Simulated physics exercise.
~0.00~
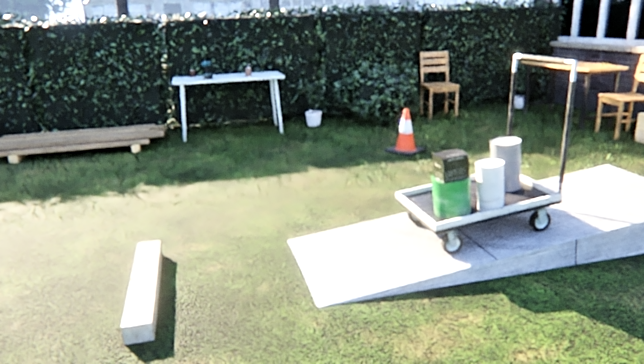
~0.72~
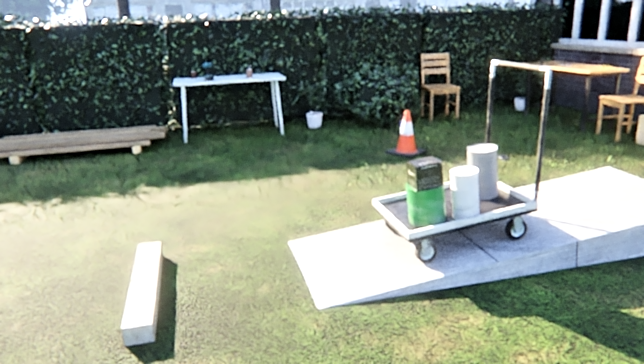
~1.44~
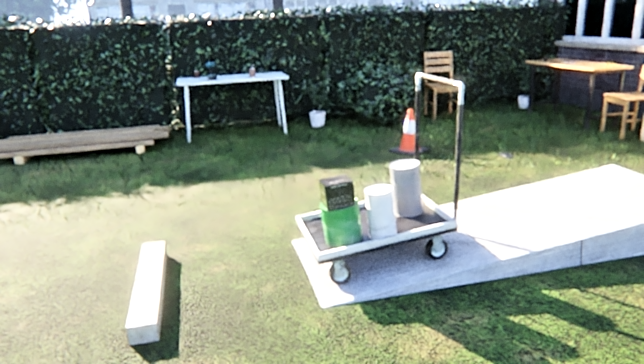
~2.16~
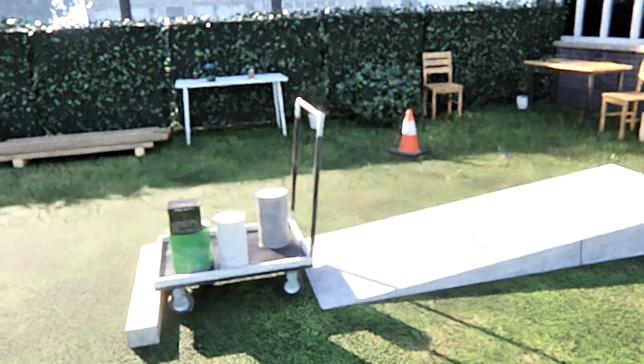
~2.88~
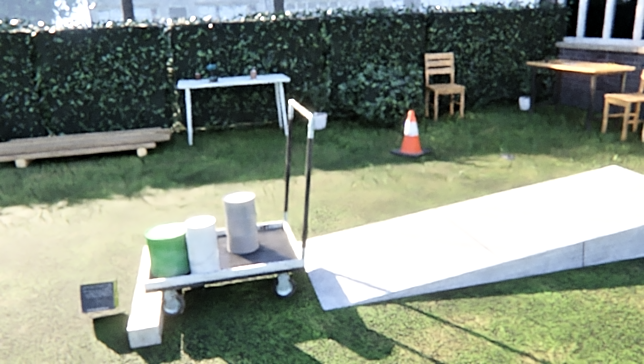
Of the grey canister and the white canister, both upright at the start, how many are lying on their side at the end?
Neither of them is lying on its side; the grey canister and the white canister both still stand upright on the trolley.
